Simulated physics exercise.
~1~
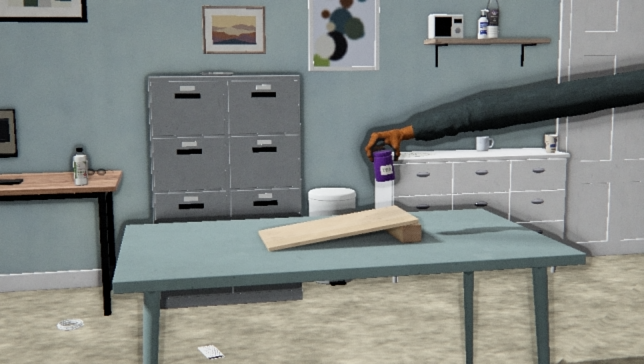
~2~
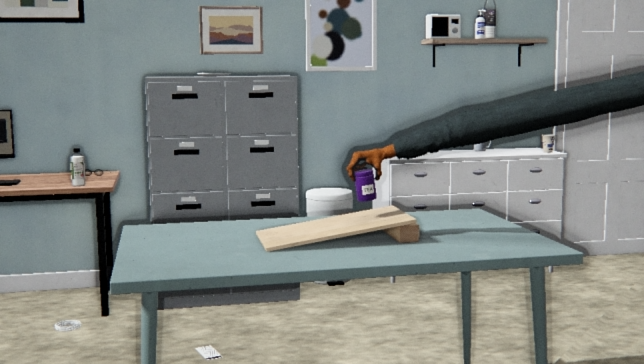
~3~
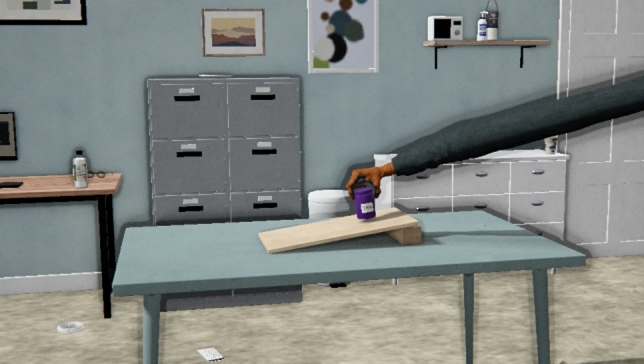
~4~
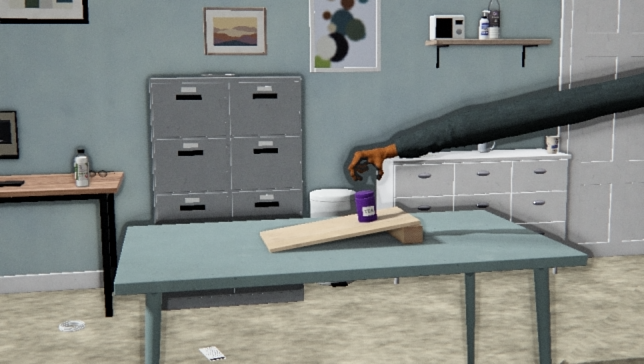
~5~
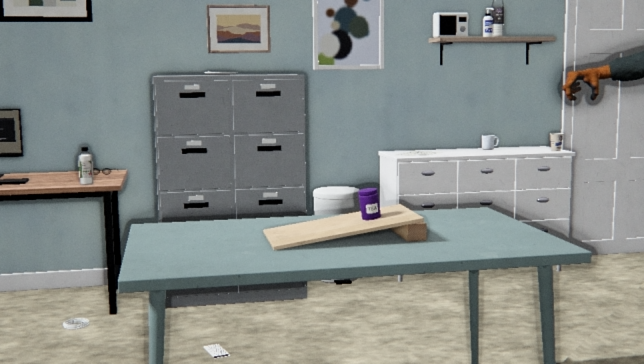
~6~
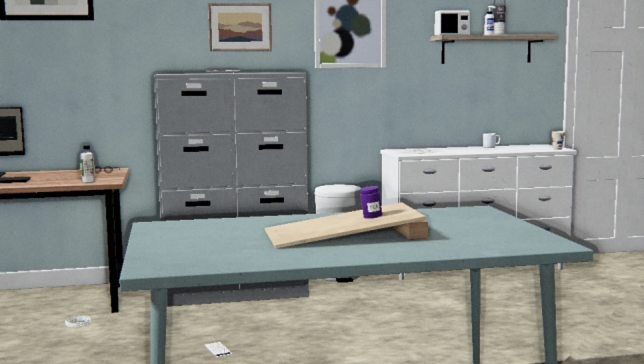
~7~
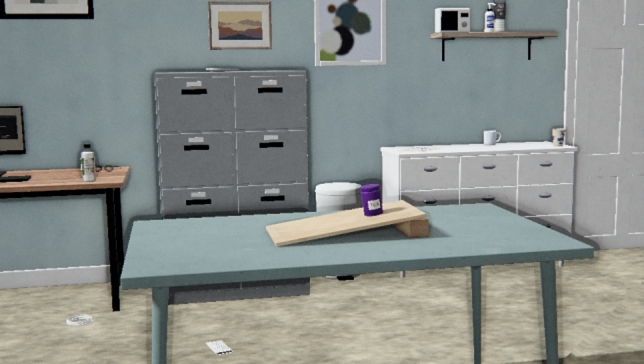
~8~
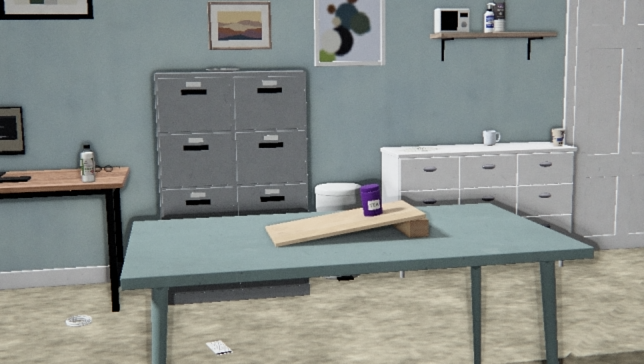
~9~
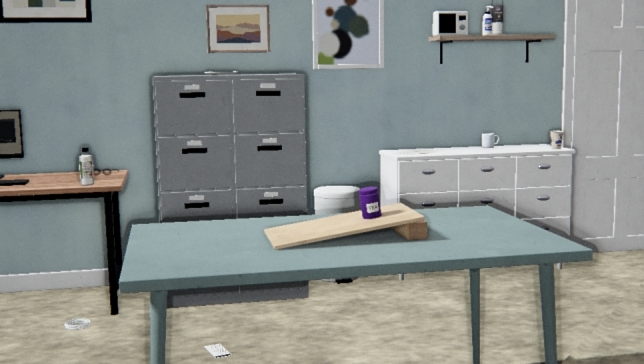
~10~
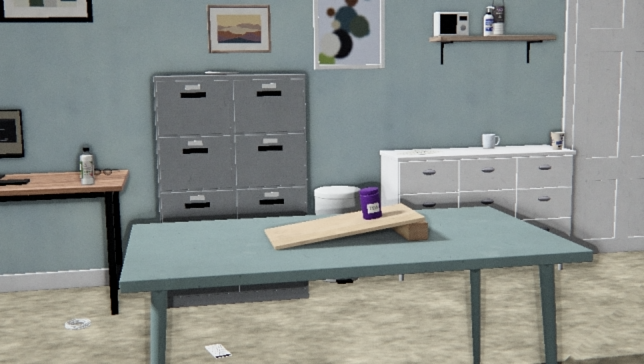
A purple jar hangs from a gloved hand at the end of a dark-sleeved arm reaching in from the right, above a pale wooden board propped on a block on a teal table. The hand carries the jar slightly left and down, then lowers it onto the sloping board near its raised end. The fingers let go, and the arm draws back to the right until it is out of view. Left alone, the jar leans with the slope but neither slides nor rolls. It stays where it was placed, while the view sways slightly.
